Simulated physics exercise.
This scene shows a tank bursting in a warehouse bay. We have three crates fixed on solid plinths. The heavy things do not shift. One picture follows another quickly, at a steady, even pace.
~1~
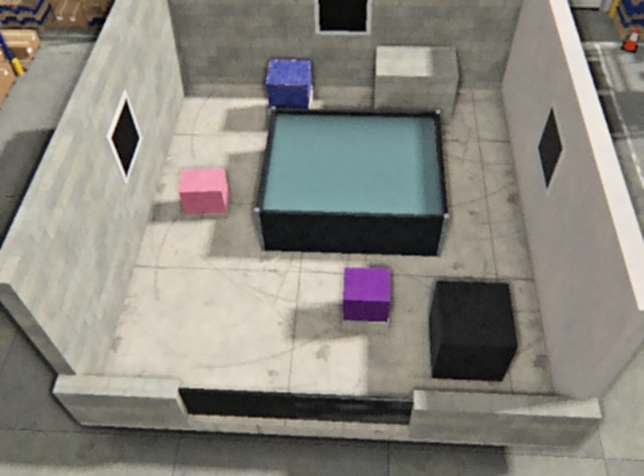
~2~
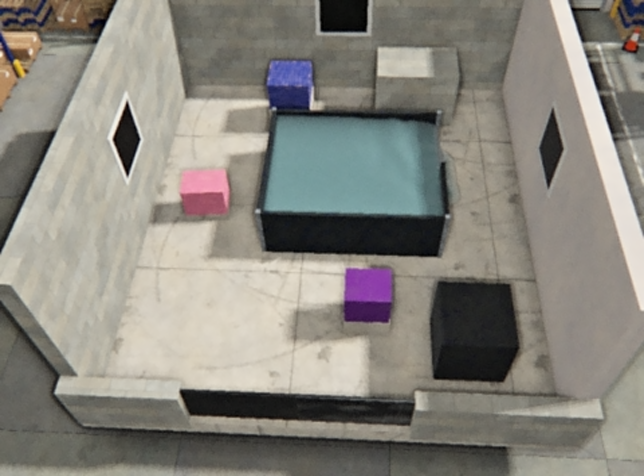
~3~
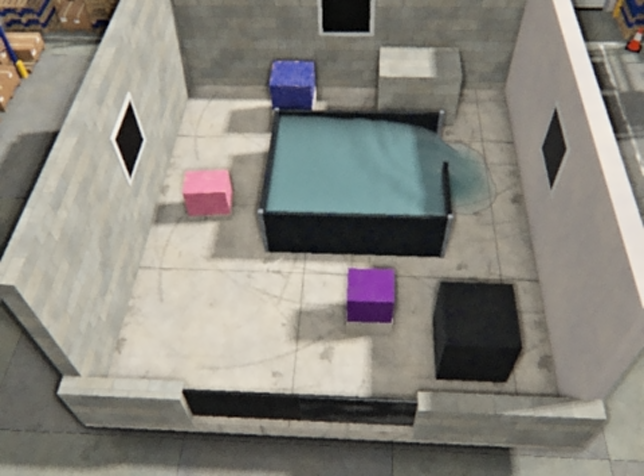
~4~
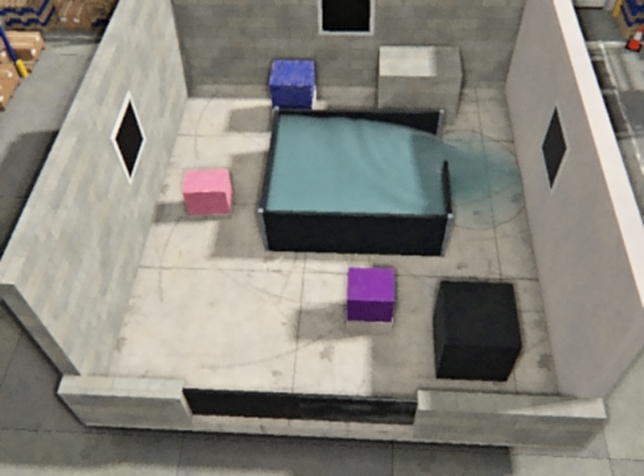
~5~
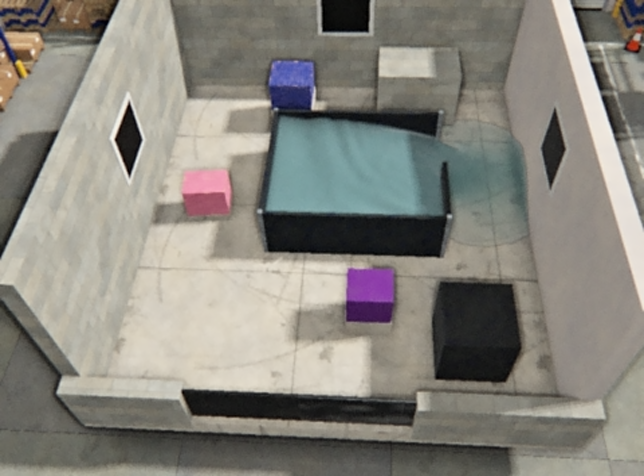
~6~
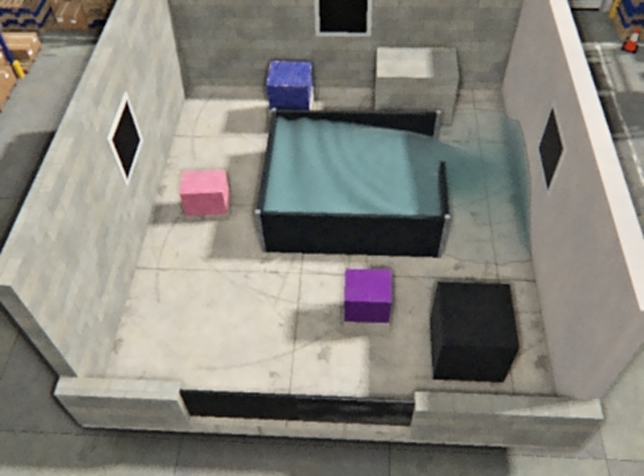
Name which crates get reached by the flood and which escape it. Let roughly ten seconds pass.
Blue crate: Remains dry; purple crate: Remains dry; pink crate: Becomes wet.
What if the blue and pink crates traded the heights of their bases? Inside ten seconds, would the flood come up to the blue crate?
Note: Blue crate is flooded.
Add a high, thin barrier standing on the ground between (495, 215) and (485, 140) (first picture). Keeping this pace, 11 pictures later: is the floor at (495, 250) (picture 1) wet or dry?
My call: Soaked.
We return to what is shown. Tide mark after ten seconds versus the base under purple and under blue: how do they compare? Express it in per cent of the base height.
Near 80 and 60 in a hundred.
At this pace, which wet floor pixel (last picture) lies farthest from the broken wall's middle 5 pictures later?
I'd say around (551, 371).
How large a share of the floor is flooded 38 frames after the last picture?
Around 95 percent, give or take.
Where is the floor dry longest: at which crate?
Looks like the pink crate to me.
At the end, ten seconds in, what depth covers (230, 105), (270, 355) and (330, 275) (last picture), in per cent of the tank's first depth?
About 16 per cent, then 18 per cent, then 10 per cent.
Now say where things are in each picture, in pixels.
In the first picture, still water in the water tank at (353, 162).
In the second picture, water pours out at (435, 163) and has run to a hidden place.
In the third picture, water pours out at (437, 166) and has run to (487, 201).
In the fourth picture, the front is at (523, 198), out from the gap at (437, 166).
In the fifth picture, water pours out at (436, 167) and has run to (511, 135).
In the sixth picture, the front is at (505, 115), out from the gap at (434, 167).
A moment on, water covers 20 % of the floor; the blue crate not reached, the purple crate not reached, the pink crate not reached.
Next, water covers 30 % of the floor; the blue crate water round its plinth, the purple crate water round its plinth, the pink crate not reached.
Then, water covers 60 % of the floor; the blue crate water round its plinth, the purple crate water round its plinth, the pink crate not reached.
Later, water covers 95 % of the floor; the blue crate water round its plinth, the purple crate water round its plinth, the pink crate water round its plinth.
In the end, water covers 100 % of the floor; the blue crate stayed above the water, the purple crate stayed above the water, the pink crate was topped.
